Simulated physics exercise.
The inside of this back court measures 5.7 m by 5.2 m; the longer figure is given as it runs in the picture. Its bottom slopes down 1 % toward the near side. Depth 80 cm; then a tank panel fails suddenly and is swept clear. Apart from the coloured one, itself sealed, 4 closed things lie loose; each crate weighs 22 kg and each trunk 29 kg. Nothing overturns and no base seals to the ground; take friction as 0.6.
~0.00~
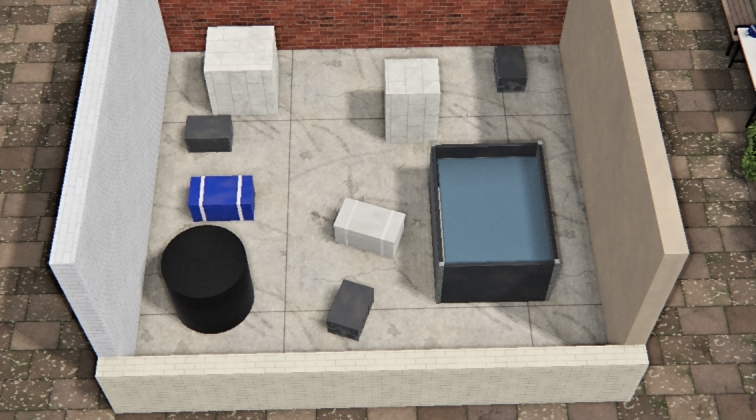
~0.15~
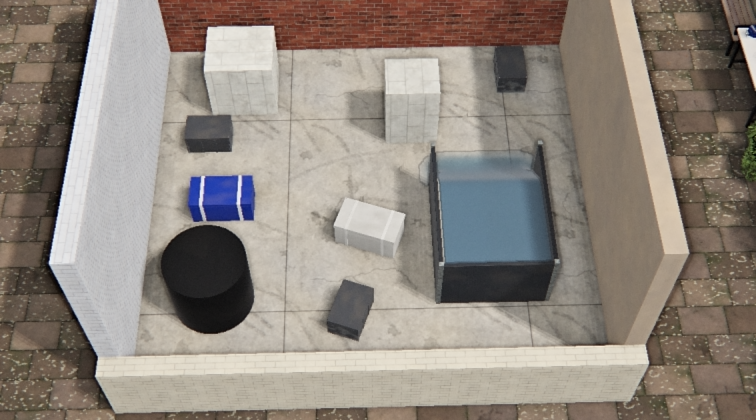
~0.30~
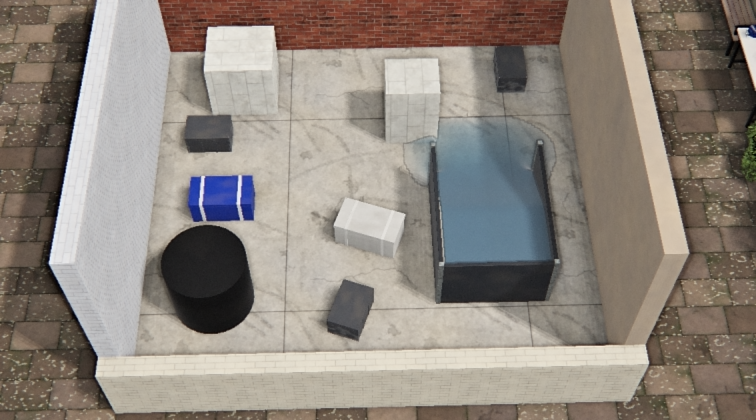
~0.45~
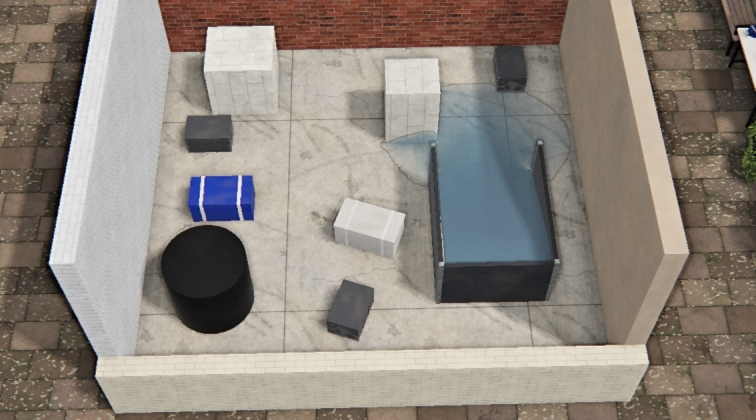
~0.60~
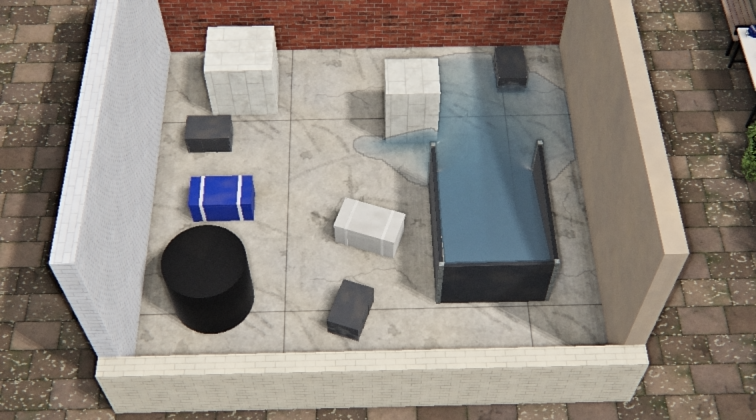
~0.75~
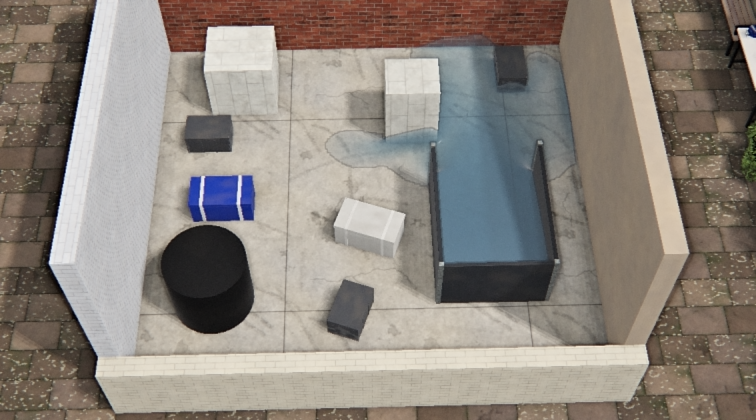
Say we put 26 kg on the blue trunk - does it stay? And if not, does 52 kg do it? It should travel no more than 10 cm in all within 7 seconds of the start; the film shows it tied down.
No, but 52 kg is.
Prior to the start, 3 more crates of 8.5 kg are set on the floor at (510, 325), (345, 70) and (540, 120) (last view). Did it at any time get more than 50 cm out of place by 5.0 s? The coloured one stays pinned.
Going through them in that order, the answers are not too far, too far and too far.
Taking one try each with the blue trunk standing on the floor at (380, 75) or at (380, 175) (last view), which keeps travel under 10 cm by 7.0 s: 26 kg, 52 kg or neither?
Taking the two tries in order, both fall short and only the heavy one works.
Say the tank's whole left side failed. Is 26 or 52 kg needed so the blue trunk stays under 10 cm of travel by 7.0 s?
Neither one.
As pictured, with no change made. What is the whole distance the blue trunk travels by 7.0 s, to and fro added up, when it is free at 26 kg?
Close to 120 centimetres all told.
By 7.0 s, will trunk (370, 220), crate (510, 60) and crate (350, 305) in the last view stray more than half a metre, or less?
Shift vs threshold, in turn: Stays inside / goes outside / stays inside.
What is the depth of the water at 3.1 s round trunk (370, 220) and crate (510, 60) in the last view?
Roughly 1 and 19 cm.
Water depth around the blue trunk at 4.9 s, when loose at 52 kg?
Something like 8 centimetres.
After 1.4 s the blue trunk would be 0 cm from its start with 26 kg and 0 cm from its start with 52 kg; 0 cm of water round it then.
After 3.1 s the blue trunk would be 0 cm from its start with 26 kg and 0 cm from its start with 52 kg; 4 cm of water round it then.
After 4.9 s the blue trunk would be 83 cm from its start with 26 kg and 0 cm from its start with 52 kg; 8 cm of water round it then.
After 7.0 s the blue trunk would be 103 cm from its start with 26 kg and 0 cm from its start with 52 kg; 6 cm of water round it then.
